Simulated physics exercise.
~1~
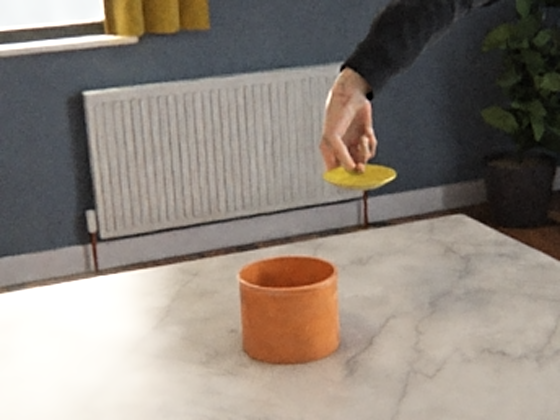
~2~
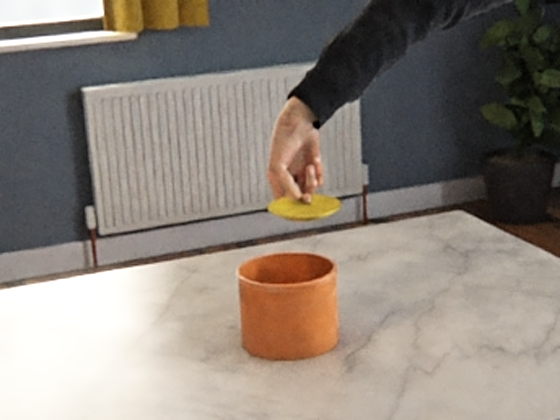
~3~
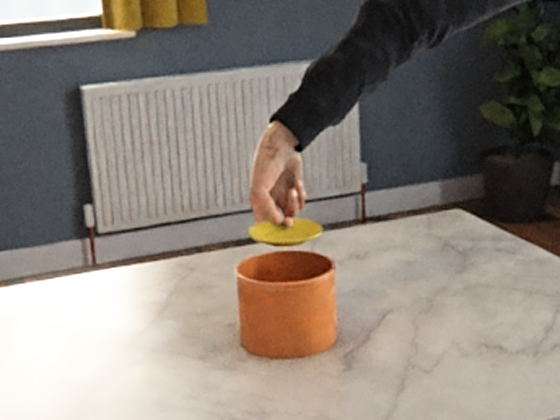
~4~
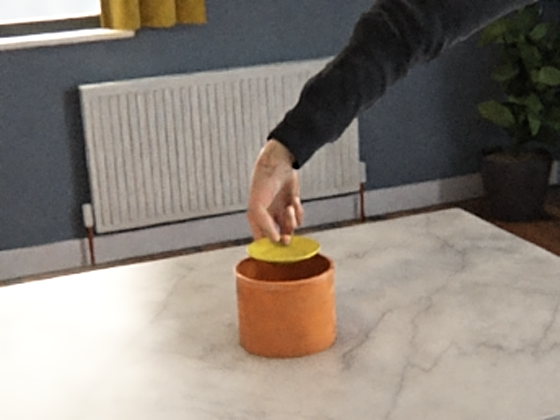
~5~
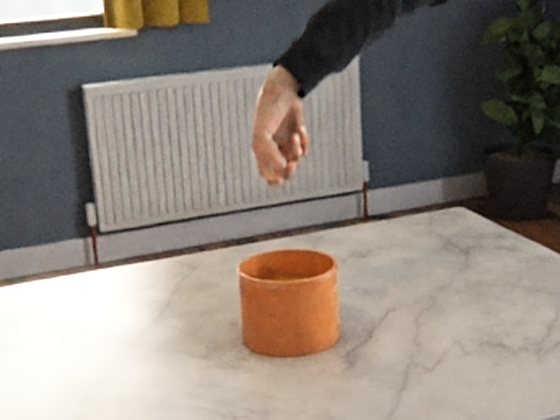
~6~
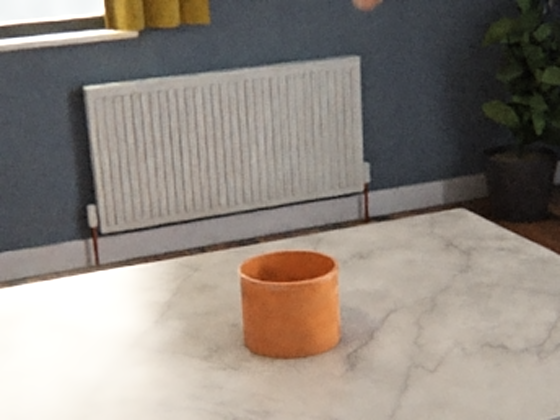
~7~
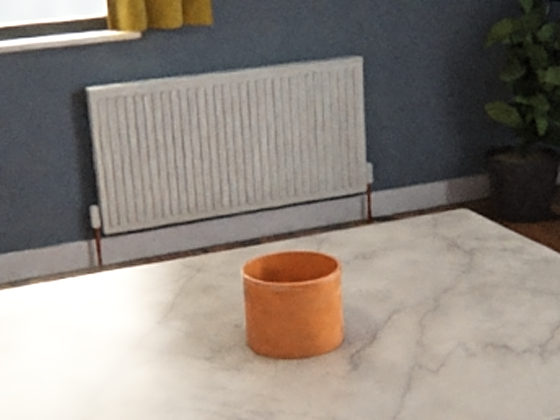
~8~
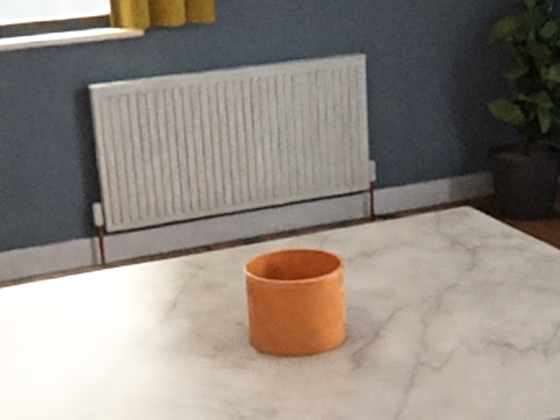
A hand in a dark sleeve reaches in from the upper right, holding a flat yellow disc above a white marble table, seen from slightly above by a gently swaying camera. An open orange pot stands near the middle of the table, with a pale radiator, a blue-grey wall, a mustard curtain and a leafy plant behind. The hand moves left and down, bringing the disc over the pot, then lowers it to the mouth. It lets go and draws back up out of view. The disc drops inside, leaving the pot standing open with no yellow showing.
